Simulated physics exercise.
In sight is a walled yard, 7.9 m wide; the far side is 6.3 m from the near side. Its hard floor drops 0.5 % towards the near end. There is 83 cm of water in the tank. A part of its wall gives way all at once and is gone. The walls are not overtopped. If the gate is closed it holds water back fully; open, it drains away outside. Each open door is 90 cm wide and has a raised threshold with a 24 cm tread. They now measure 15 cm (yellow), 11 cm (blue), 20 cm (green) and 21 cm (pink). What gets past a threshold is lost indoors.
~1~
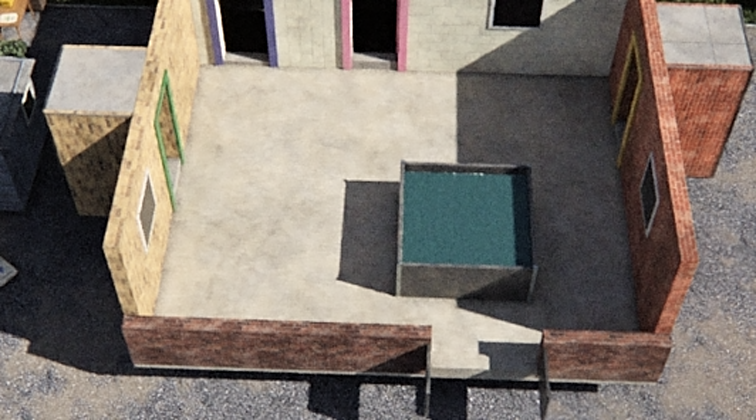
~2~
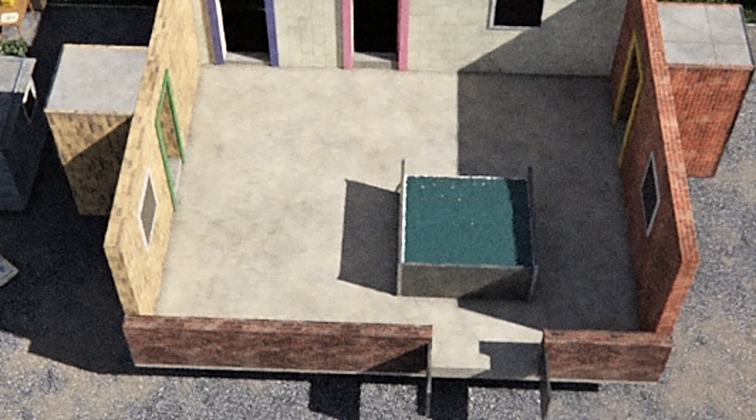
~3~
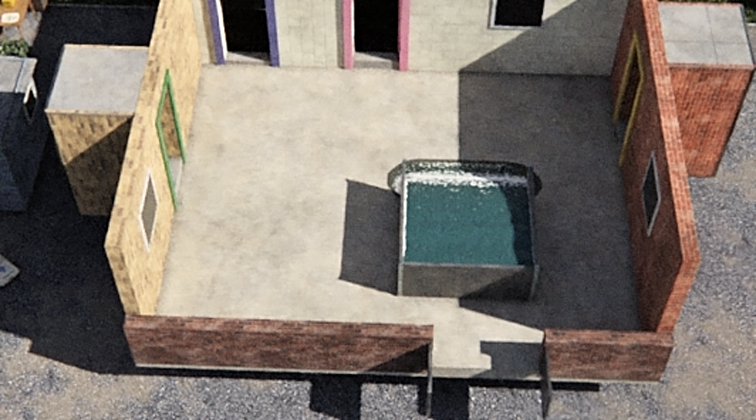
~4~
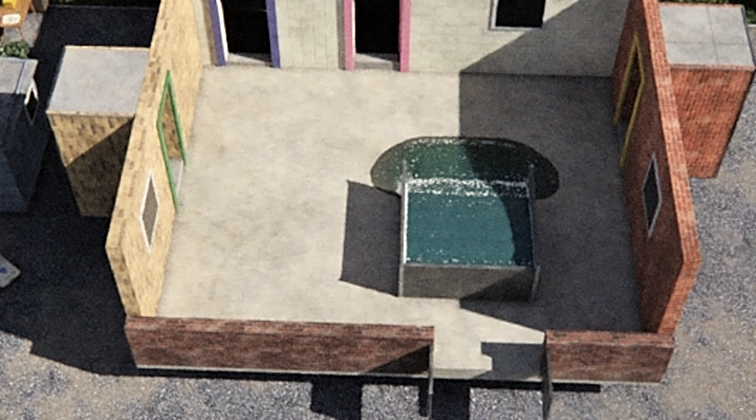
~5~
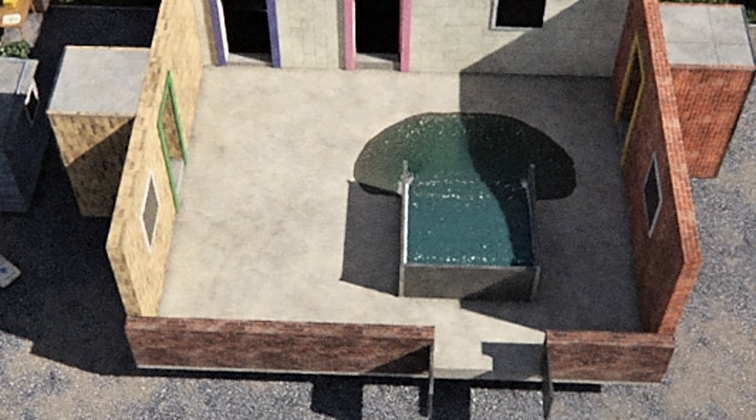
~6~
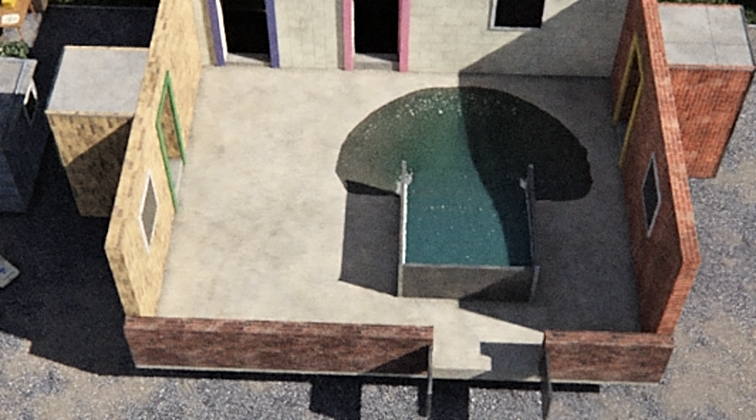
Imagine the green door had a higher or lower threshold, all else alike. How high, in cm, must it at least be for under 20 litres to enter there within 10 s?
About 6 cm.
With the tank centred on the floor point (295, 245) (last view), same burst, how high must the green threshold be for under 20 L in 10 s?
Then roughly 7.0 cm.
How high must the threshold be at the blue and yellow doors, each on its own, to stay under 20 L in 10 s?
About 11.5 cm at blue and 14.0 cm at yellow.
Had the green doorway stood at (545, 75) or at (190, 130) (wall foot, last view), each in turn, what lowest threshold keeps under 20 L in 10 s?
Roughly 26 and 15 cm.
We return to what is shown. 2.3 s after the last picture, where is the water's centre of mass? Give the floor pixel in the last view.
Around (449, 137).
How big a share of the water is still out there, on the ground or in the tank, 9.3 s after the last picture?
About 90 per cent.
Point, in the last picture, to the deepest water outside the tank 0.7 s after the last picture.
Around (463, 78).
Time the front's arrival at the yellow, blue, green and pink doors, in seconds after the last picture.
Arrival: Yellow 0.4 s, blue 1.3 s, green 2.8 s, pink 0.3 s.
Then, 0.7 s after the last picture water covers 35 % of the floor, deepest (46 cm) near (463, 78); it has not reached the green door.
Then, 2.3 s after the last picture water covers 40 % of the floor, deepest (38 cm) near (604, 83); it has not reached the green door.
Then, 9.3 s after the last picture water covers 95 % of the floor, deepest (16 cm) near (365, 352); 7 cm at the green door, 0 litres in over its 20 cm threshold.
At the green door as built, the water peaked near 11 cm, 4.1 s after the last picture.
Run again over the same 10 s with other heights there, 32 litres in over 5 cm, 6 litres over 8 cm. The limit of 20 litres is kept from about 6 cm up.
